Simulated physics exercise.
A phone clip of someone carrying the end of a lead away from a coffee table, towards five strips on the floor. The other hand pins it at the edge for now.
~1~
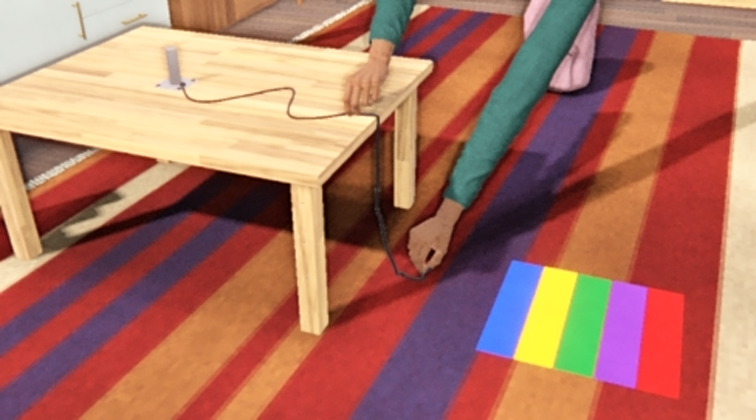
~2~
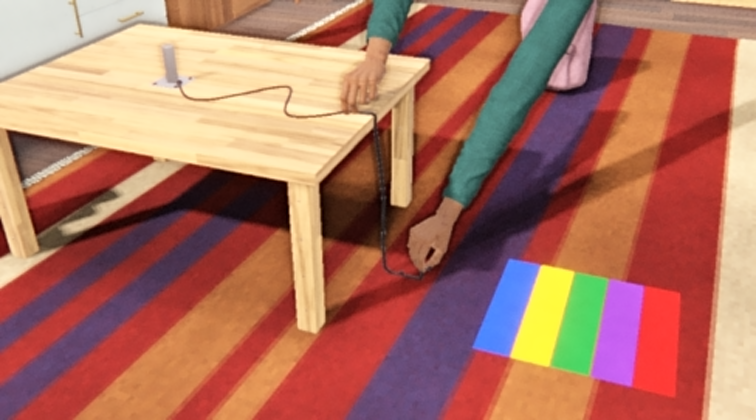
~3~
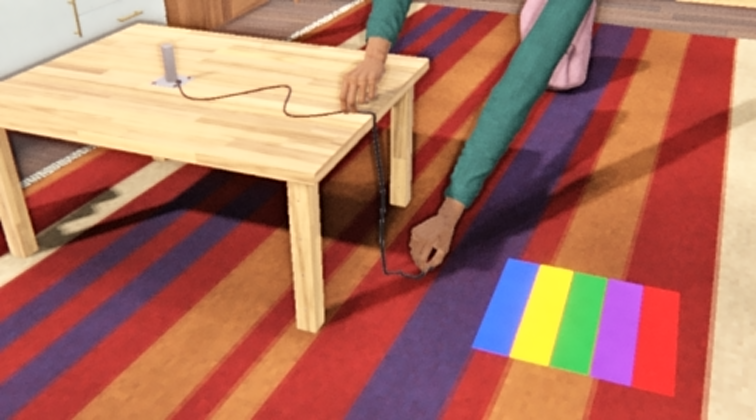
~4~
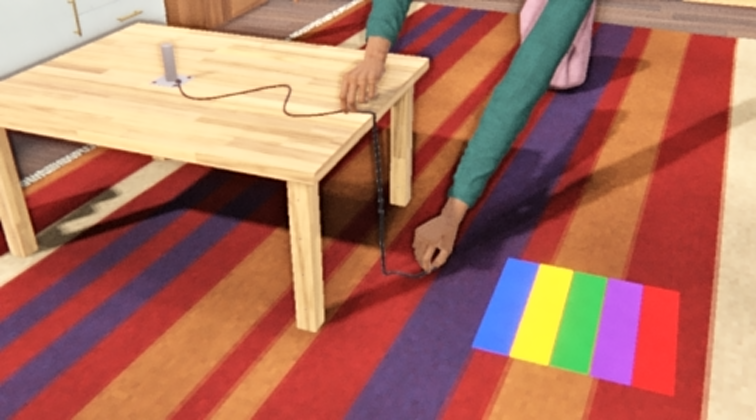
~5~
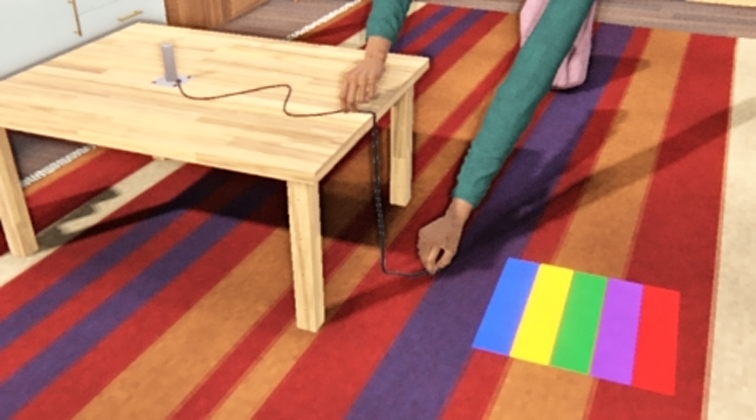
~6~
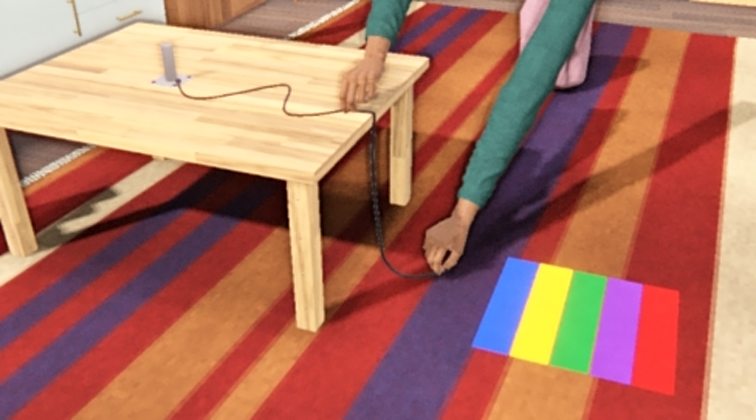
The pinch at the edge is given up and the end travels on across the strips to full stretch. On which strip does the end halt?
Over red.
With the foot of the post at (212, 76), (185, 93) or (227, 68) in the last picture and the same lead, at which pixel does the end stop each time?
Near (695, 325), (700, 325) and (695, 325).
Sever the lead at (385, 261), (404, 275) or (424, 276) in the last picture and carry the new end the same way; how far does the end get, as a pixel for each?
Try by try, around (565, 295), (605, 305) and (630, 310).
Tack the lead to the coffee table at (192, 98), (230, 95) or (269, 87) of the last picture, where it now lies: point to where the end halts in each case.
Near (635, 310), (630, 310) and (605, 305).
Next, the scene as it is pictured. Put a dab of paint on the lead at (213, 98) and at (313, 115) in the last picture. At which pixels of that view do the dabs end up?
Near (242, 91) and (406, 135).
A little later, end near (582, 301); over green.
Next, end near (629, 310); over purple.
When it is tight, end near (658, 317); over red. The end stops over the red strip.
